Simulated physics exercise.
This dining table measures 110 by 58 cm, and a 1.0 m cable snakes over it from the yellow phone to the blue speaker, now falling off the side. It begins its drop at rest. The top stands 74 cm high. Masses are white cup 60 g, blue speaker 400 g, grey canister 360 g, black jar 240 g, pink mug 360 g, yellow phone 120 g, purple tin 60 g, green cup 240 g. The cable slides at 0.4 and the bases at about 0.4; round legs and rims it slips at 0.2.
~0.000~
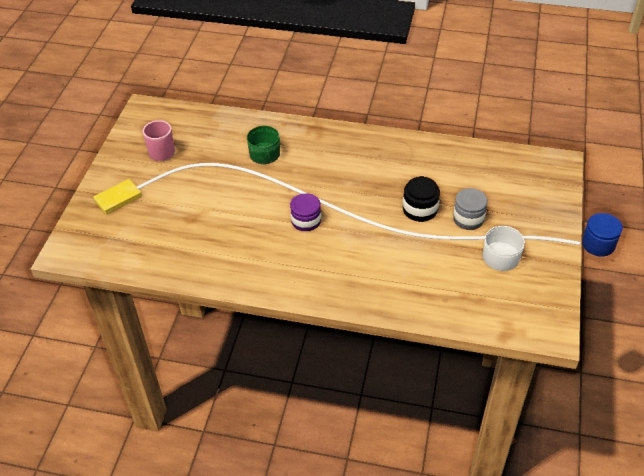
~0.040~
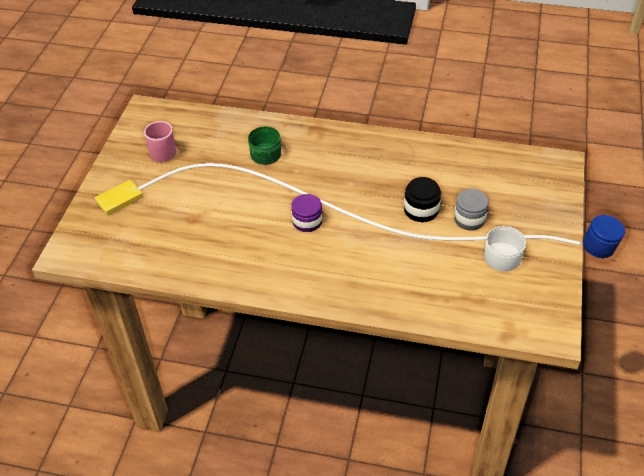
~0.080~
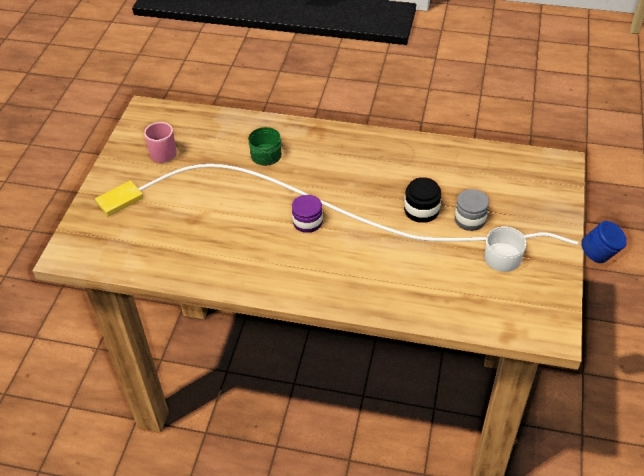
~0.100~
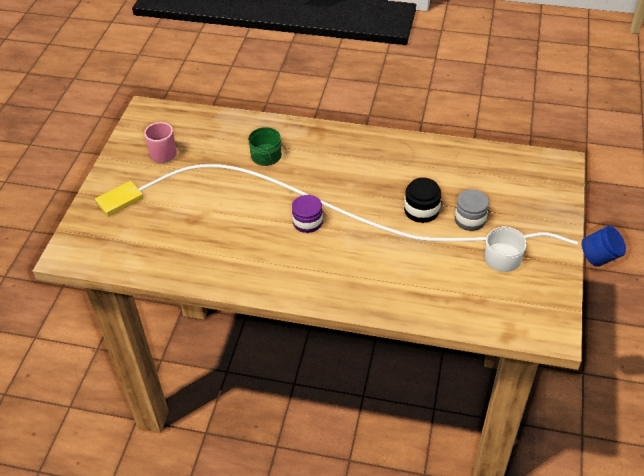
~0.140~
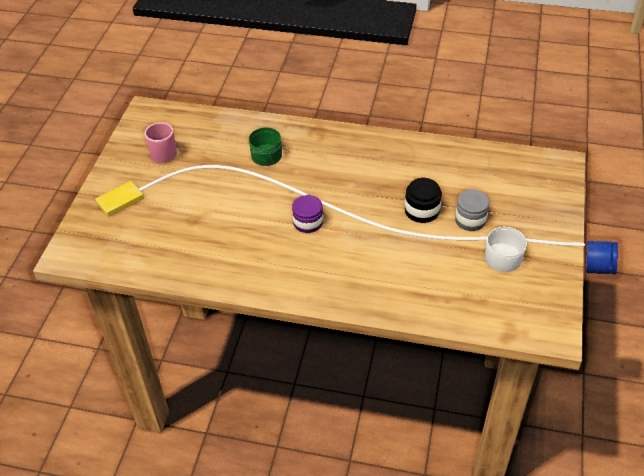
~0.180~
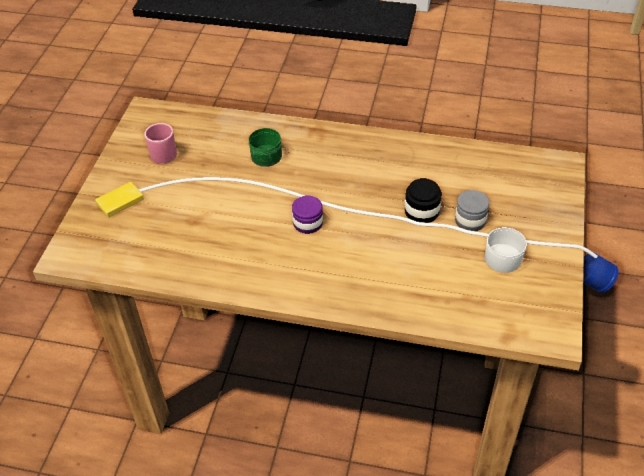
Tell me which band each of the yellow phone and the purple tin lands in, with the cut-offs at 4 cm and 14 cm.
Outcome: The yellow phone will make a big move; the purple tin will make a medium move.
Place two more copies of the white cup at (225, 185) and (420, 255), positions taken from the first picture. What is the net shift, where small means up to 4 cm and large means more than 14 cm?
Shift 1: Major. Shift 2: Minor.
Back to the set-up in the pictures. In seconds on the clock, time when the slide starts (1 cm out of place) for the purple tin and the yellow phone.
On the clock, purple tin 0.26 s and yellow phone 0.24 s.
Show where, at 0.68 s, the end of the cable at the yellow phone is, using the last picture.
Somewhere around (416, 220) in the final picture.
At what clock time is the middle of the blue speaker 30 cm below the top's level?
The clock reads 0.40 s at that moment.
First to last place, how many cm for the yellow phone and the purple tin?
The yellow phone ends up 60 cm from where it began, and the purple tin 8 cm.
After 0.4 s, the cable's tail end at (256, 225); yellow phone 27 cm off its start, purple tin 5 cm off its start, blue speaker over the edge.
After 0.7 s, the cable's tail end at (416, 220); yellow phone 60 cm off its start, purple tin 9 cm off its start, blue speaker over the edge.
After 0.9 s, the cable's tail end at (432, 223); yellow phone 64 cm off its start at (411, 223), purple tin 9 cm off its start at (319, 236), blue speaker over the edge.
After 1.2 s, the cable's tail end at (432, 223); yellow phone 64 cm off its start, purple tin 9 cm off its start, blue speaker over the edge.
After 2.4 s, the cable's tail end at (432, 223); yellow phone 64 cm off its start at (411, 223), purple tin 9 cm off its start at (319, 236), blue speaker over the edge, black jar 4 cm off its start at (443, 185).
